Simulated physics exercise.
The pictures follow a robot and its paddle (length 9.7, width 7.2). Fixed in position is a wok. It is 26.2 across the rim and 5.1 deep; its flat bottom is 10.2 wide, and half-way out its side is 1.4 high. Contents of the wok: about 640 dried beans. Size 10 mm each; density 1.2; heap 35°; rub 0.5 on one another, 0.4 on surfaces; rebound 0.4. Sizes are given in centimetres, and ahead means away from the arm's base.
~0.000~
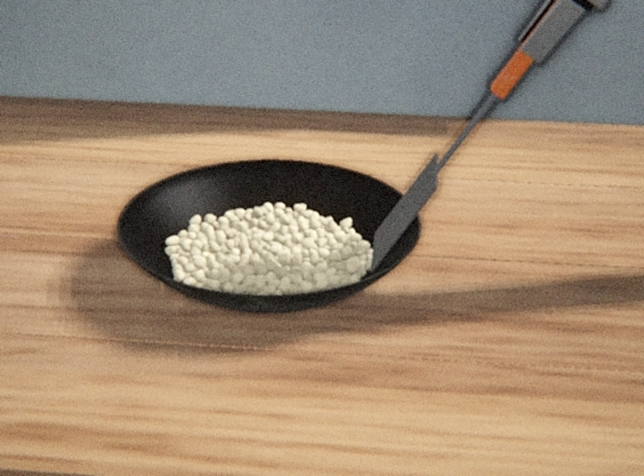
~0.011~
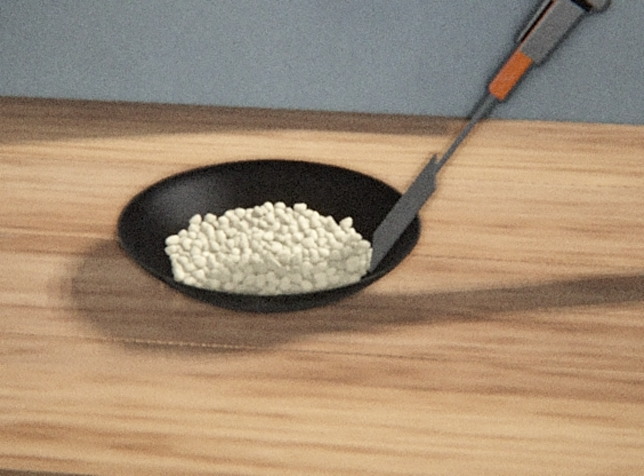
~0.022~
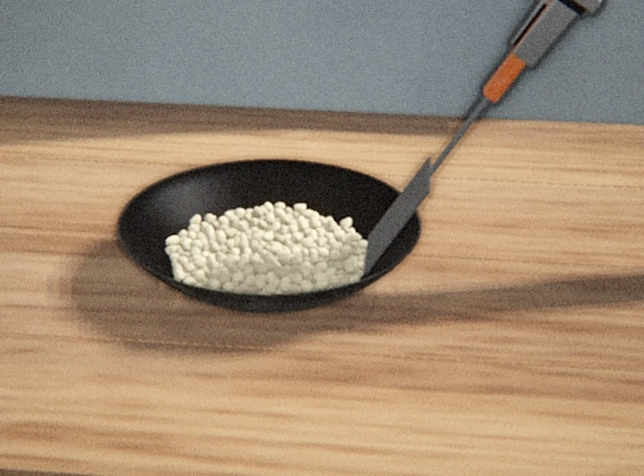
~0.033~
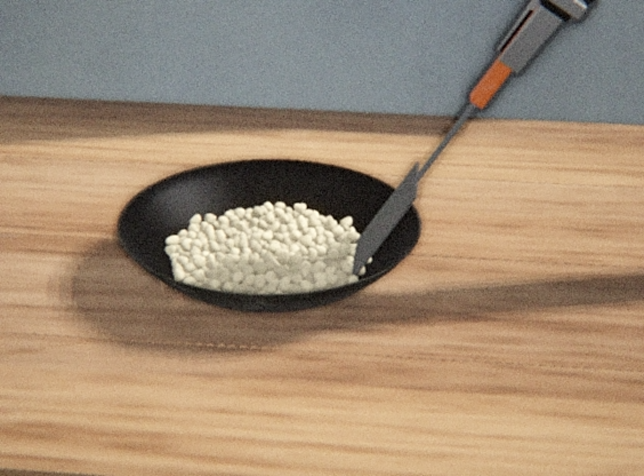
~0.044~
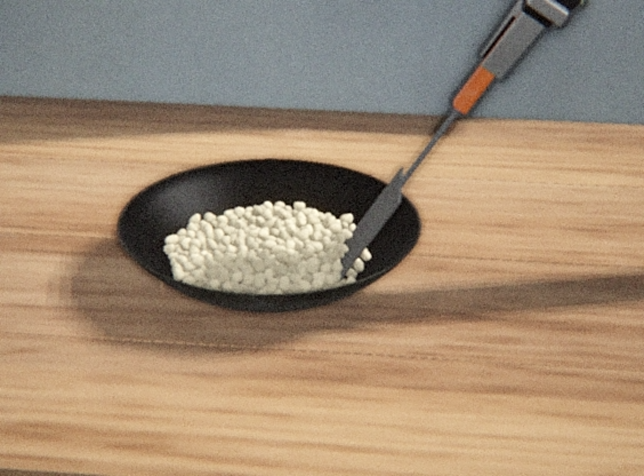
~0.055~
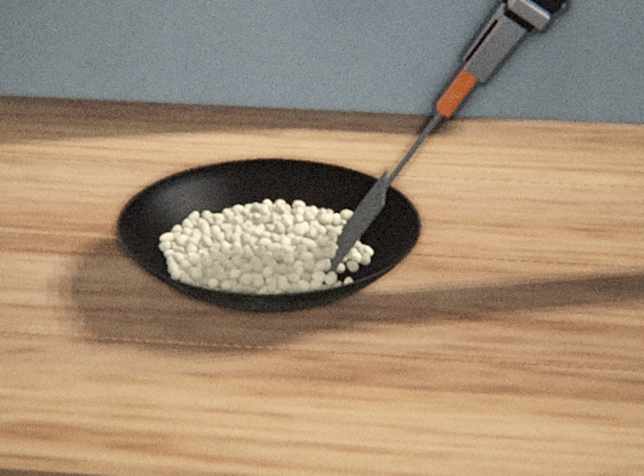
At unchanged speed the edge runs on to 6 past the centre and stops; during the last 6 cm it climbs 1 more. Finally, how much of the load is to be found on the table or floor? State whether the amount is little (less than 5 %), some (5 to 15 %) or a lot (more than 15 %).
The amount is a lot, more than 15 %.
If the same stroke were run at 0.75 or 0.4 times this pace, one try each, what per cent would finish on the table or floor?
The two tries give roughly 15 and 10 in a hundred.
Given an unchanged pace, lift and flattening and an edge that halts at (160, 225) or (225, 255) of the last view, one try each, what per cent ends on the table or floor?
Some 40 and 5 per cent.
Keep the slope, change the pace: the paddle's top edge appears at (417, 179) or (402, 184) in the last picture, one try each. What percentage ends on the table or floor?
About 10 and 10 percent.
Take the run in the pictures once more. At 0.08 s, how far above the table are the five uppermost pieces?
Around 5 cm above the table.
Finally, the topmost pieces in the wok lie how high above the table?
It reaches around 6.0 cm.
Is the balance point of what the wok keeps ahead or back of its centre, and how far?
Ahead, by around 4.0 cm.
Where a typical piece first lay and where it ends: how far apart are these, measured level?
Some 7 centimetres.
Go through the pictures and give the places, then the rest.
In the first frame, paddle top edge at (437, 170), sloping 58°; upper third of the load around (273, 248), from x 170 to 370, top at y 210; 643 in the wok.
In the second frame, paddle top edge at (436, 170), sloping 58°; upper third of the load around (273, 248), from x 170 to 370, top at y 210.
In the third frame, paddle top edge at (430, 173), sloping 58°; upper third of the load around (275, 247), from x 170 to 370, top at y 210.
In the fourth frame, paddle top edge at (417, 179), sloping 58°; upper third of the load around (273, 246), from x 170 to 365, top at y 205.
In the fifth frame, paddle top edge at (401, 184), sloping 58°; upper third of the load around (273, 244), from x 170 to 365, top at y 205.
In the sixth frame, paddle top edge at (385, 187), sloping 58°; upper third of the load around (268, 242), from x 165 to 370, top at y 205; 643 in the wok.
After 0.08 s, sloping 58°, highest piece 6 above the table; 643 in the wok.
After 0.11 s, sloping 58°, highest piece 7 above the table; 643 in the wok.
After 0.32 s, sloping 58°, highest piece 7 above the table; 506 in the wok, 115 on the table or floor, 22 on the blade or in flight.
After 1.37 s, sloping 58°, highest piece 6 above the table; 503 in the wok, 140 on the table or floor.
At rest, 503 in the wok, 140 on the table or floor. That is 22 % on the table or floor.
